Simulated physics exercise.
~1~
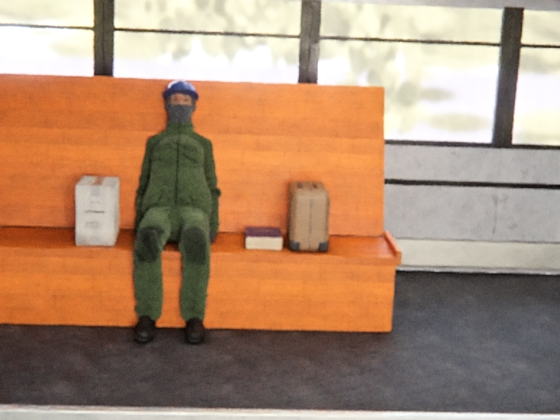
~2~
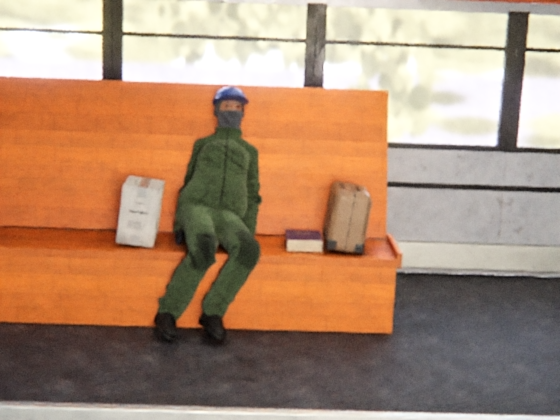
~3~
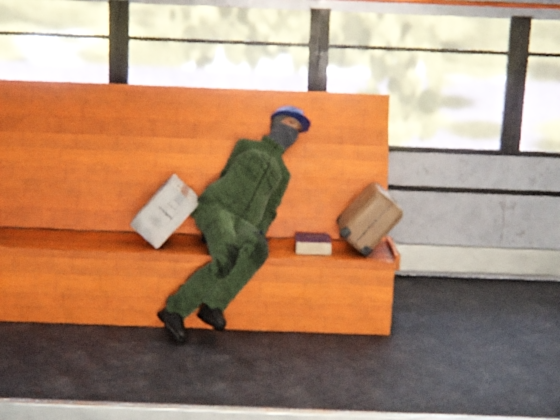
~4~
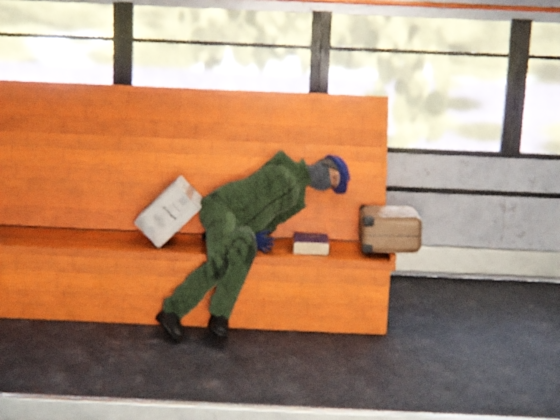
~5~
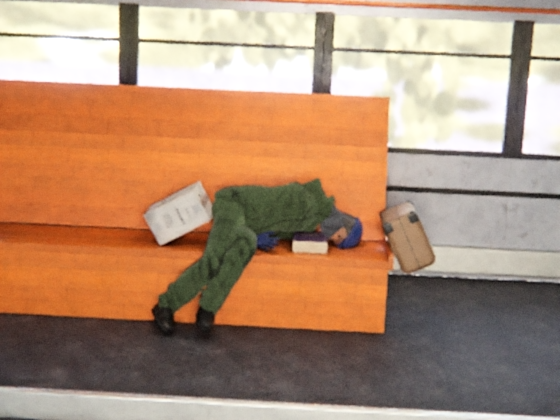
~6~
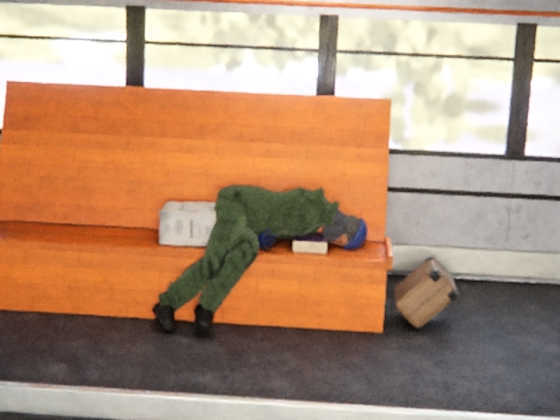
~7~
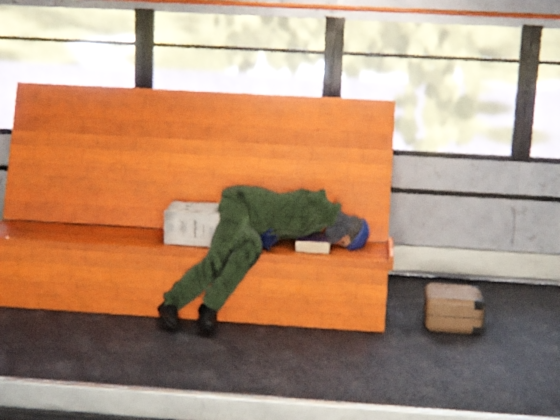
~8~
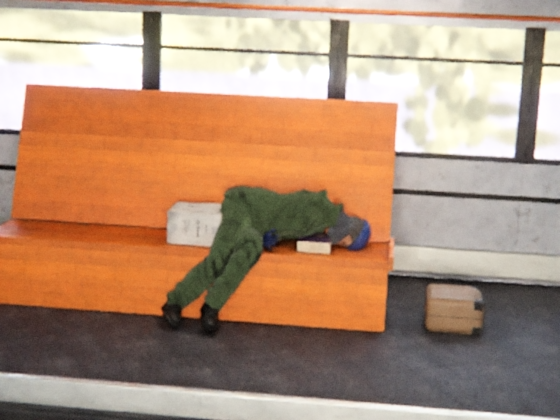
A person in green clothes, a blue cap and a grey face covering sits on a long orange bench in what looks like a train carriage, seen from the front with windows behind. A white pack stands at the left, and a small purple folder and a brown case at the right. All three slide right as the person slumps over that way. The pack and case tip, and the case topples off the bench's right end and tumbles to the dark floor. The person ends lying sideways, head by the folder, with the pack on its side behind the hips.
